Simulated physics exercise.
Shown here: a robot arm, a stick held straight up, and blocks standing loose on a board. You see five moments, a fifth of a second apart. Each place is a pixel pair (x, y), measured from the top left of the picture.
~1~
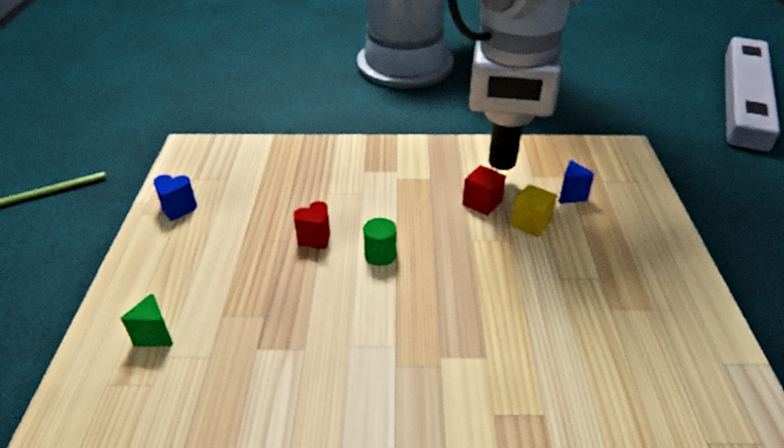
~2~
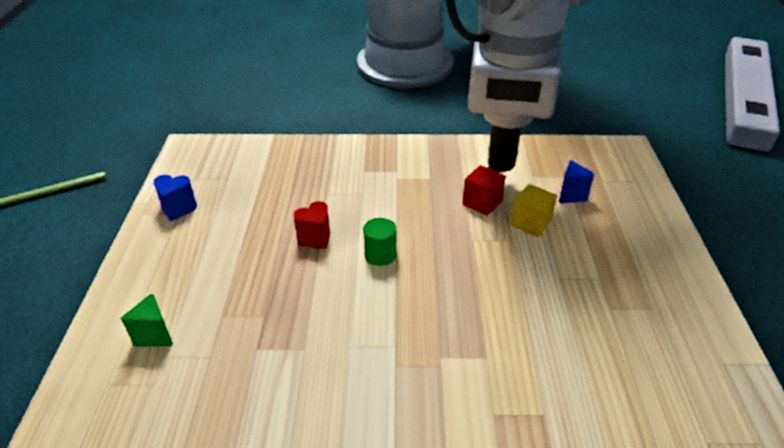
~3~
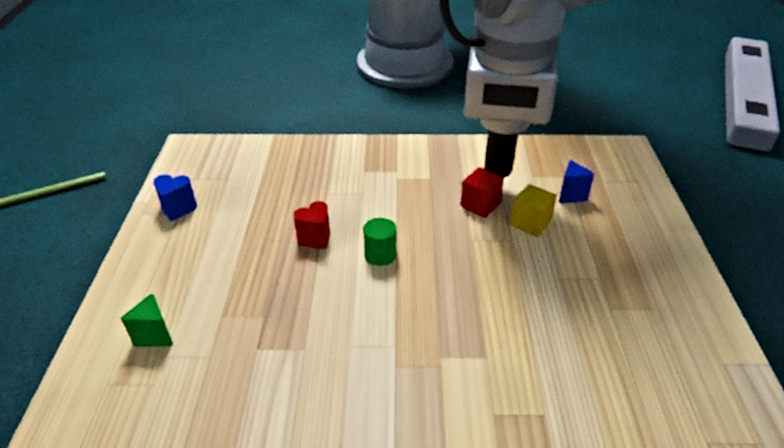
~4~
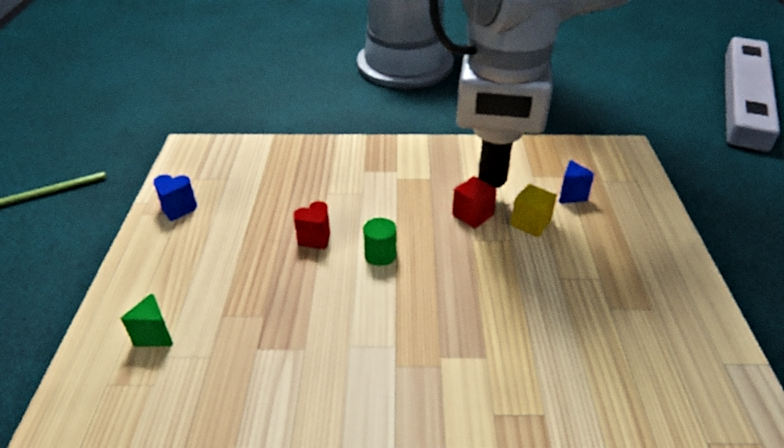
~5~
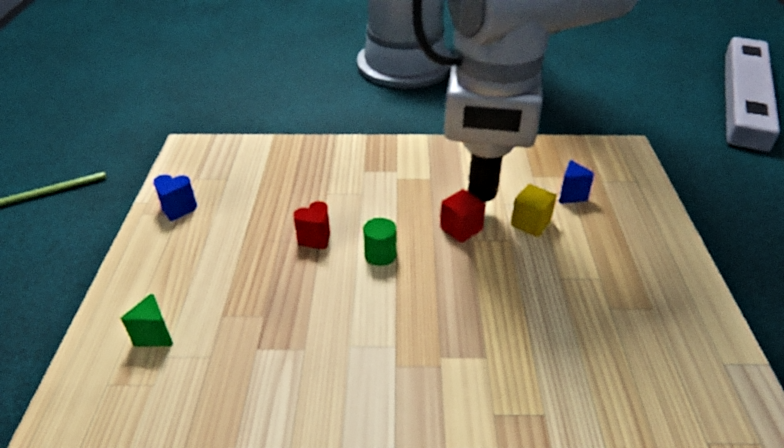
A robot arm pushes the red cube slightly down and left, away from the yellow cube.
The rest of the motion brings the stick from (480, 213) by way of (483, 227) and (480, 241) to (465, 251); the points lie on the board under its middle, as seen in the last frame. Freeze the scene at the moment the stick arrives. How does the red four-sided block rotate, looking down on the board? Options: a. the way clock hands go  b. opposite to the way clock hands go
Option a.
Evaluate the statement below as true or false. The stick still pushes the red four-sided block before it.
The statement is correct.
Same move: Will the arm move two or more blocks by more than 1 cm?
No
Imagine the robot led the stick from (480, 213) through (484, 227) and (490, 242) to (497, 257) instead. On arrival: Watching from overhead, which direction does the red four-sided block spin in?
It swings round clockwise.
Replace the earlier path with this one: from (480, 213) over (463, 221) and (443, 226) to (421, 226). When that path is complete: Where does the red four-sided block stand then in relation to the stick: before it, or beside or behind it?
Gone from the front.
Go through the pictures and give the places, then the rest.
In the first frame, lower end of the stick at (502, 163), tops of blocks, red four-sided block at (486, 176), yellow four-sided block at (536, 196).
In the second frame, stick at (501, 165), blocks as before.
In the third frame, stick at (498, 171), red four-sided block at (484, 179).
In the fourth frame, stick at (492, 180), red four-sided block at (476, 188).
In the fifth frame, stick at (482, 194), red four-sided block at (464, 202), yellow four-sided block at (536, 196).
What follows on the original path. Halfway along, stick at (486, 215); red four-sided block at (455, 214), turned 35° clockwise.
At the end, stick at (467, 232); red four-sided block at (434, 222), turned 60° clockwise; yellow four-sided block not moved.
